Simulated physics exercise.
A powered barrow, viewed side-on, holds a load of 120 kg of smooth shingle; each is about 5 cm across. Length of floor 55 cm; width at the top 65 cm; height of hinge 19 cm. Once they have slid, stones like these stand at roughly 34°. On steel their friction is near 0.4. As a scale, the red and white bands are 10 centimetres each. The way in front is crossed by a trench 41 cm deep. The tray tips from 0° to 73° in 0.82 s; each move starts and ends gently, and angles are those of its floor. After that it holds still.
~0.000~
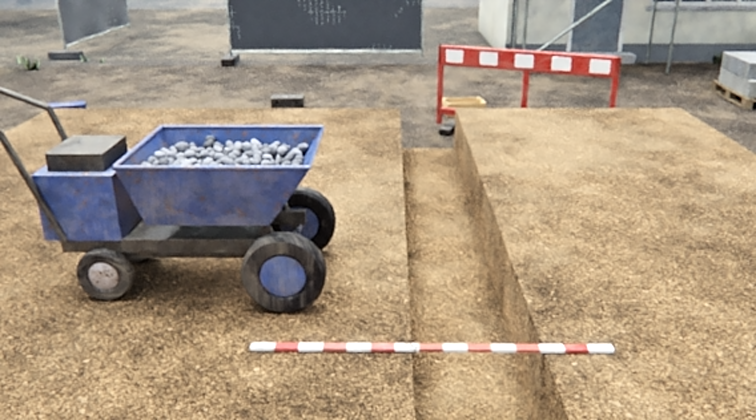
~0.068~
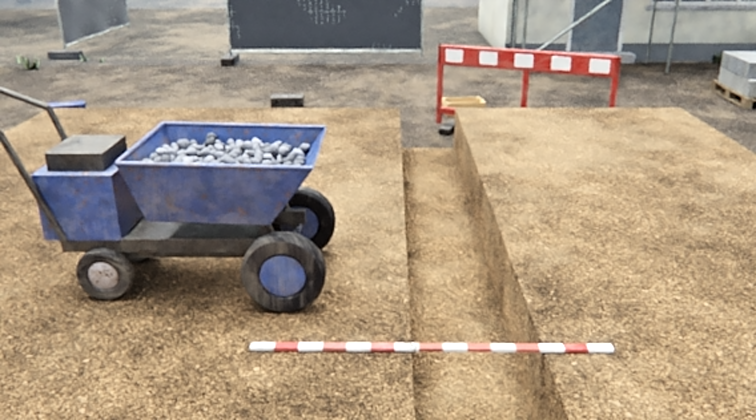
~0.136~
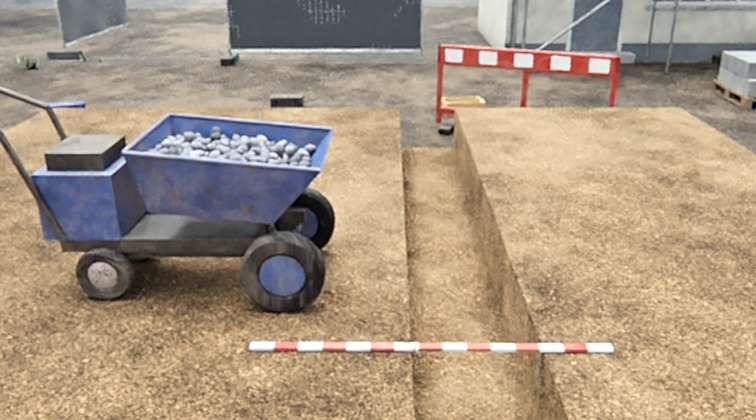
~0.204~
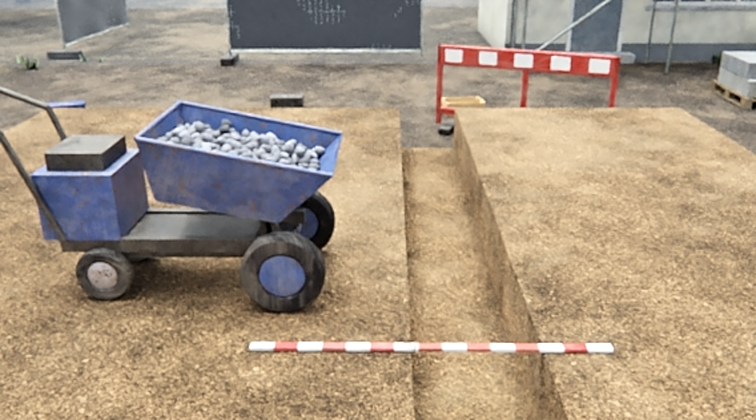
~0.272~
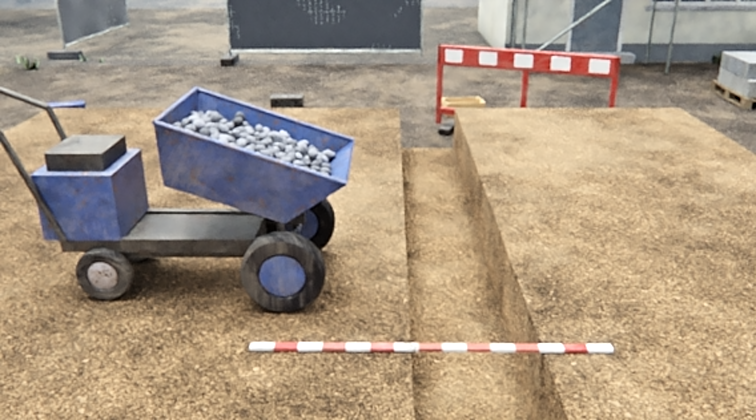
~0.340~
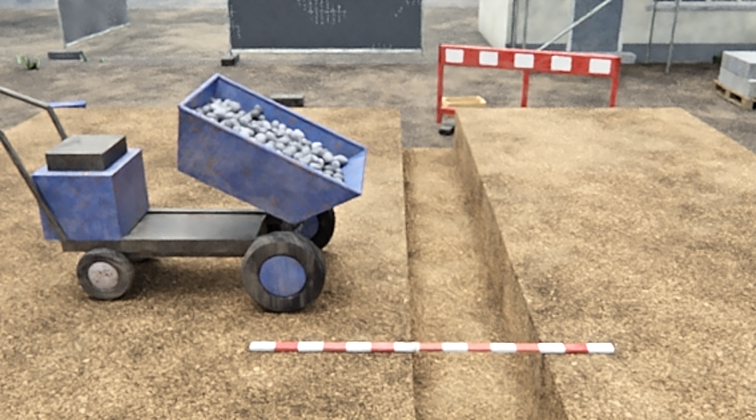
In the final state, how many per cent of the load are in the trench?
About 100 per cent are in the trench in the final state.
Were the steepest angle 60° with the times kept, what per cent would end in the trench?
It would come to about 80 percent.
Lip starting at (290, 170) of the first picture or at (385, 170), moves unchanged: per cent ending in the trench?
Estimates: 95 % then 60 %.
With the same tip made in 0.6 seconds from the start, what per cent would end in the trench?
Roughly 100 per cent.
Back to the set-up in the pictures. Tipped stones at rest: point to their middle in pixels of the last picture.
(471, 341).
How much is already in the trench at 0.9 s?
Roughly 40% by that time.
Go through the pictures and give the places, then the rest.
In the first frame, the tray is at 0°, its lip at (309, 168); the top of the load is at (233, 151).
In the second frame, the tray is at 1°, its lip at (312, 168); the top of the load is at (225, 147); the stones move at 0.3 m/s on average.
In the third frame, lip at (320, 171), floor tilted 5°, highest stones at (199, 141); the stones move at 0.6 m/s on average.
In the fourth frame, the tray is at 11°, its lip at (332, 176); the top of the load is at (190, 132); the stones move at 0.9 m/s on average.
In the fifth frame, lip at (346, 184), floor tilted 19°, highest stones at (202, 120); the stones move at 1.0 m/s on average.
In the sixth frame, the tray is at 27°, its lip at (361, 194); the top of the load is at (221, 108); the stones move at 1.1 m/s on average.
After 0.6 s the floor is at 62°; 100 % in the tray; the foremost stones are at (392, 213).
After 0.9 s the floor is at 73°; 60 % in the tray, 40 % in the trench; the foremost stones are at (494, 338).
After 1.3 s the floor is at 73°; 17 % in the tray, 83 % in the trench; the foremost stones are at (505, 325).
After 3.2 s the floor is at 73°; 0 % in the tray, 100 % in the trench; the foremost stones are at (510, 330).
